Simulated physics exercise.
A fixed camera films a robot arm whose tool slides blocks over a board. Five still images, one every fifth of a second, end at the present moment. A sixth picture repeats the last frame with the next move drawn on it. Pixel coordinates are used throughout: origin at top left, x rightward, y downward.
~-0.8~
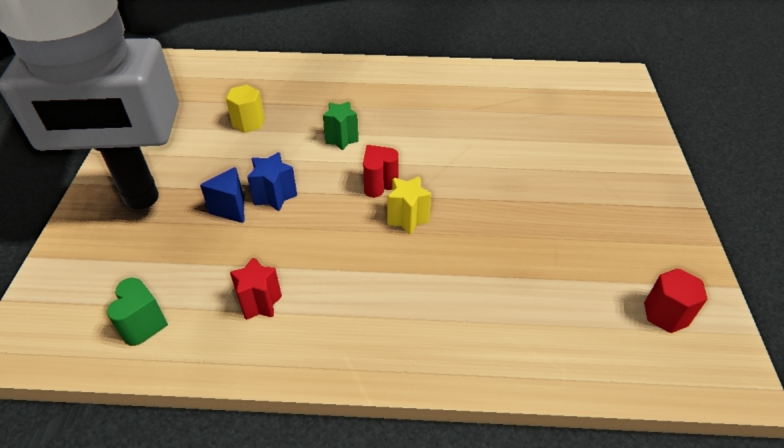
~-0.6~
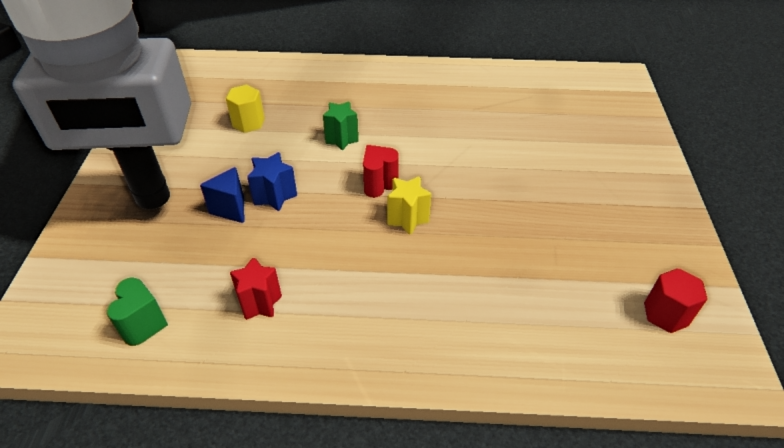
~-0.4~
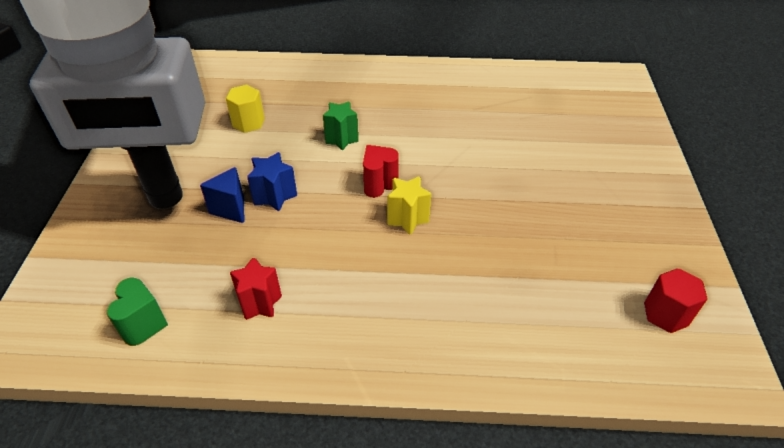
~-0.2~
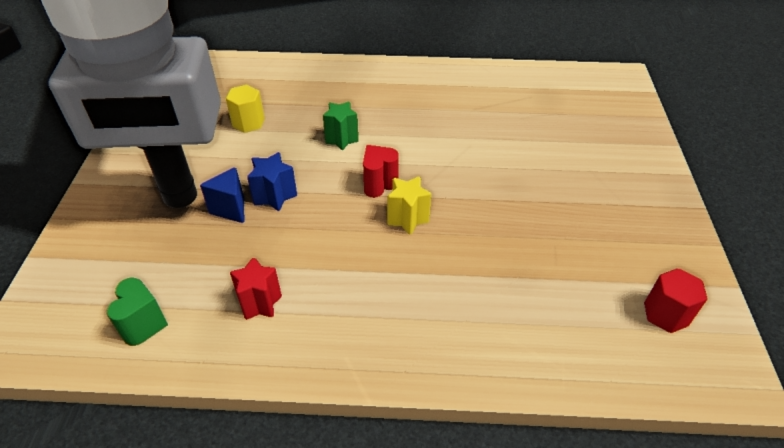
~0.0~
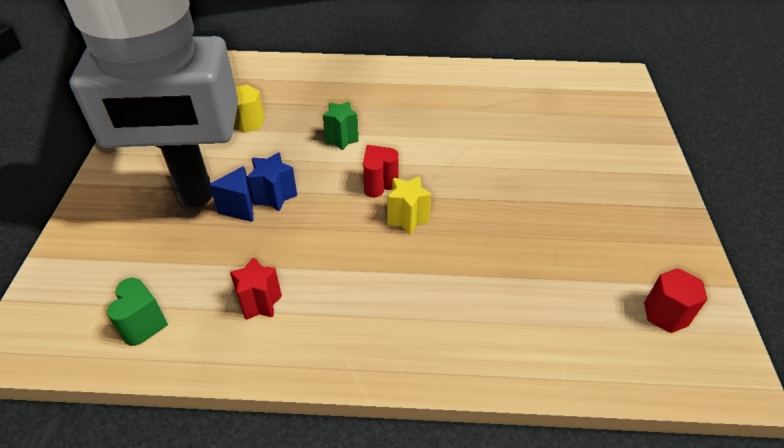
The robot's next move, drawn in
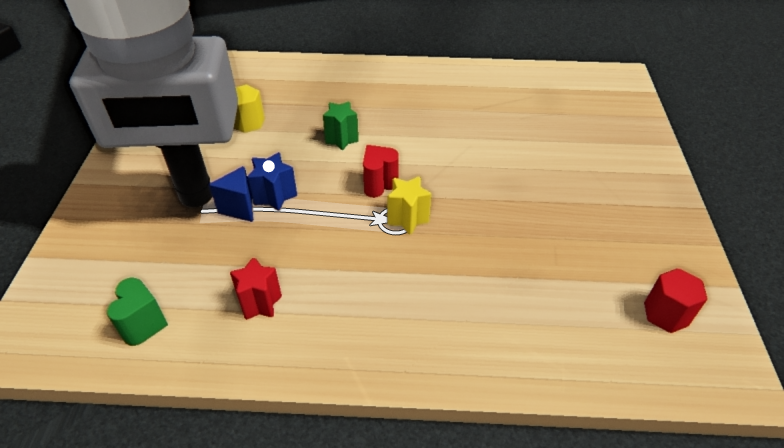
A grey robotic arm with a black rod-like tip stands over the left side of a pale wooden board, seen from above at an angle by a still camera. Yellow, green, blue and red blocks sit across the upper left and centre, with a green heart and red star lower left and a red hexagonal block far right. The arm slides steadily rightward, then nudges the blue triangle slightly right, towards the blue star.
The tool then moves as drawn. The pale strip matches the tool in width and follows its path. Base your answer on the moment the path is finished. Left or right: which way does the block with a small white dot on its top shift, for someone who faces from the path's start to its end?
Over to the left.
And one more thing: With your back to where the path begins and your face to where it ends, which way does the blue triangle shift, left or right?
The blue triangle goes right.
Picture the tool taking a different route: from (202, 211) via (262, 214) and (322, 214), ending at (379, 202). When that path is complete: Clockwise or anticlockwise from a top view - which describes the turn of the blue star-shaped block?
From above, it turns counterclockwise.
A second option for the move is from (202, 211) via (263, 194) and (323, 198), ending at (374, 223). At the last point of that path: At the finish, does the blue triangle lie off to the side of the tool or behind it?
Yes, that is how it ends up.
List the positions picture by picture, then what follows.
In the first frame, lower end of the tool at (143, 199), tops of blocks, blue triangle at (223, 181), blue star-shaped block at (269, 166), red heart at (379, 156), yellow star-shaped block at (409, 189).
In the second frame, tool at (154, 199), blocks as before.
In the third frame, tool at (167, 198), blocks as before.
In the fourth frame, tool at (181, 198), blocks as before.
In the fifth frame, tool at (197, 197), blue triangle at (233, 180), blue star-shaped block at (269, 166), red heart at (379, 156), yellow star-shaped block at (409, 189).
The drawn path runs from (202, 211) via (299, 211), ending at (396, 221); the dot is on the blue star-shaped block.
The first path, step by step. One third of the way, tool at (266, 195); blue triangle at (291, 185), turned 35° anticlockwise; blue star-shaped block at (301, 160), turned 55° anticlockwise.
Two thirds of the way, tool at (332, 200); blue triangle at (358, 193), turned 30° anticlockwise; blue star-shaped block at (309, 159), turned 85° anticlockwise.
At the end, tool at (396, 206); blue triangle at (412, 211); blue star-shaped block at (309, 159), turned 85° anticlockwise; red heart not moved; yellow star-shaped block at (436, 190), turned 45° anticlockwise.
